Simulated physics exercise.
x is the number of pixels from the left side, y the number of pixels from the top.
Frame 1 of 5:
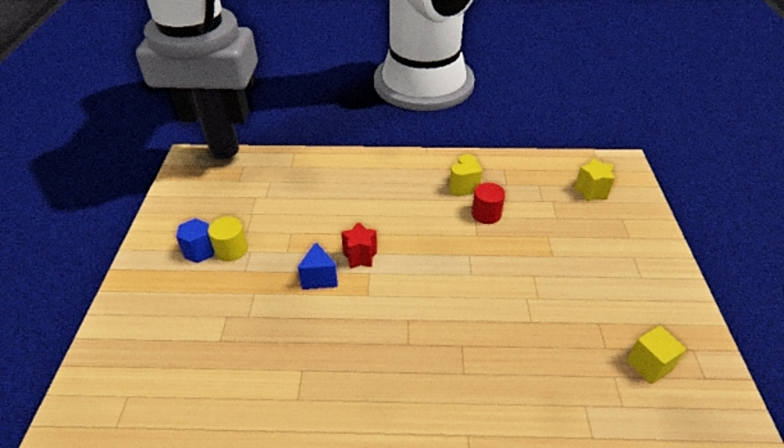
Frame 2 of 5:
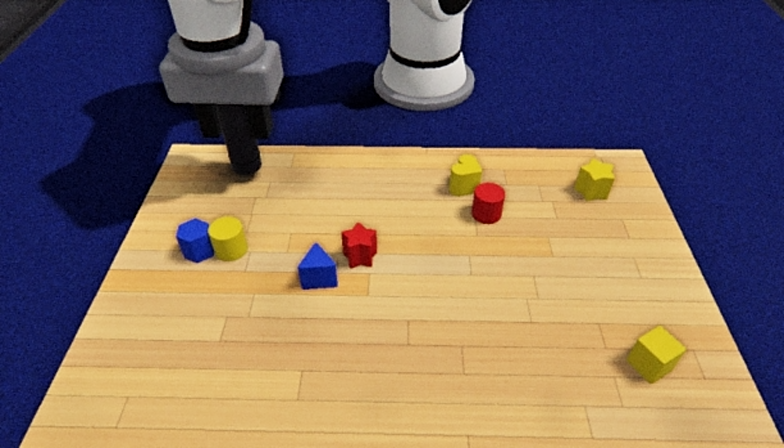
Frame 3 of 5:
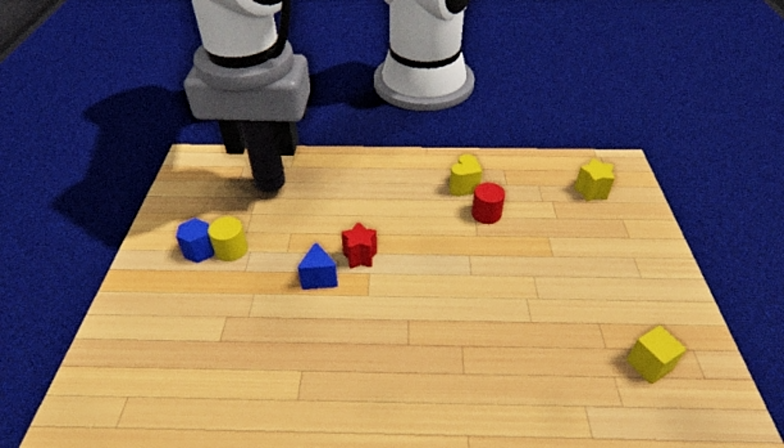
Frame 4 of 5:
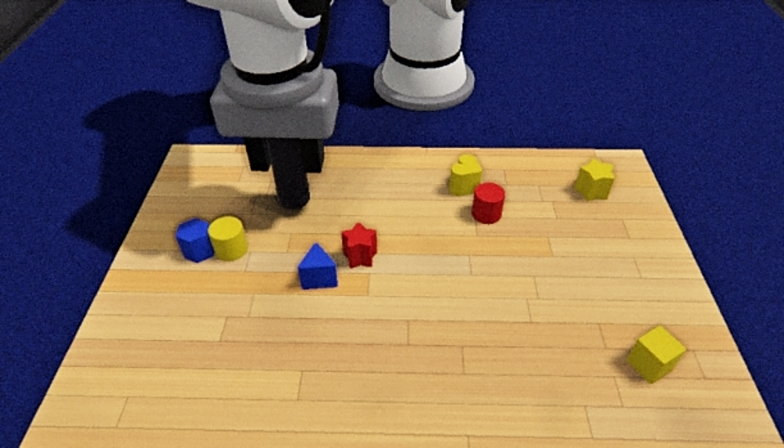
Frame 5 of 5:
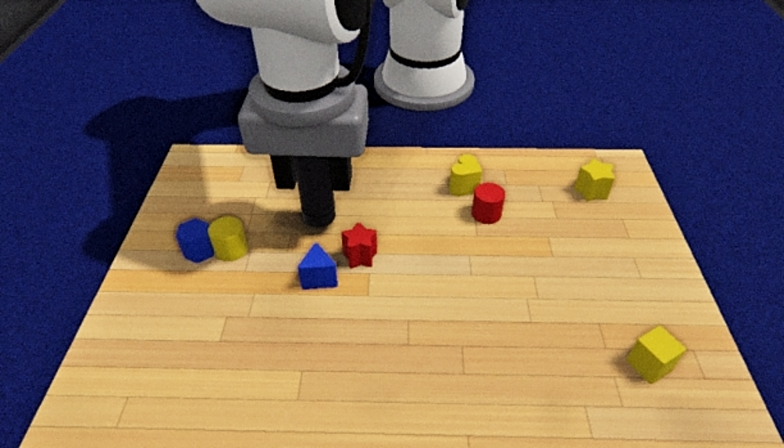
A robot arm slid its dark rod from the back left of the wooden table toward the blue triangle and red star, while all the scattered red, blue and yellow blocks stayed still.
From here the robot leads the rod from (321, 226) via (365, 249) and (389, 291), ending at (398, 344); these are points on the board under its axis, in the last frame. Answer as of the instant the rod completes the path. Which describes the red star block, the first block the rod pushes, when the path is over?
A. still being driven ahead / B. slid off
A.
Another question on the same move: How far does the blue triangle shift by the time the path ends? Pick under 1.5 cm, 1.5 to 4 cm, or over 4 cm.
Less than 1.5 cm.
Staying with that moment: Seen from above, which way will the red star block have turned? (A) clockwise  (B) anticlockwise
I choose A.
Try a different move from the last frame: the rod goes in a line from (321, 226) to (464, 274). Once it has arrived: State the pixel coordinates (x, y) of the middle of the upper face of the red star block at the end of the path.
Near (374, 247).
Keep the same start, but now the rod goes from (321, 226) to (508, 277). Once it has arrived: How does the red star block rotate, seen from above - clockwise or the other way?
Viewed from above: Clockwise.
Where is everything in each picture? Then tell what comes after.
The first frame shows lower end of the rod (225, 151), tops of blocks, blue triangle (316, 258), red star block (359, 234).
The second frame shows rod (247, 167), blocks as before.
The third frame shows rod (270, 183), blocks as before.
The fourth frame shows rod (295, 200), blocks as before.
The fifth frame shows rod (320, 217), blue triangle (316, 258), red star block (359, 234).
On the path given first. One third of the way, rod (365, 241); red star block (375, 249), turned 20° clockwise.
Two thirds of the way, rod (389, 283); red star block (399, 294), turned 25° clockwise.
At the end, rod (398, 336); blue triangle not moved; red star block (412, 352), turned 20° clockwise.
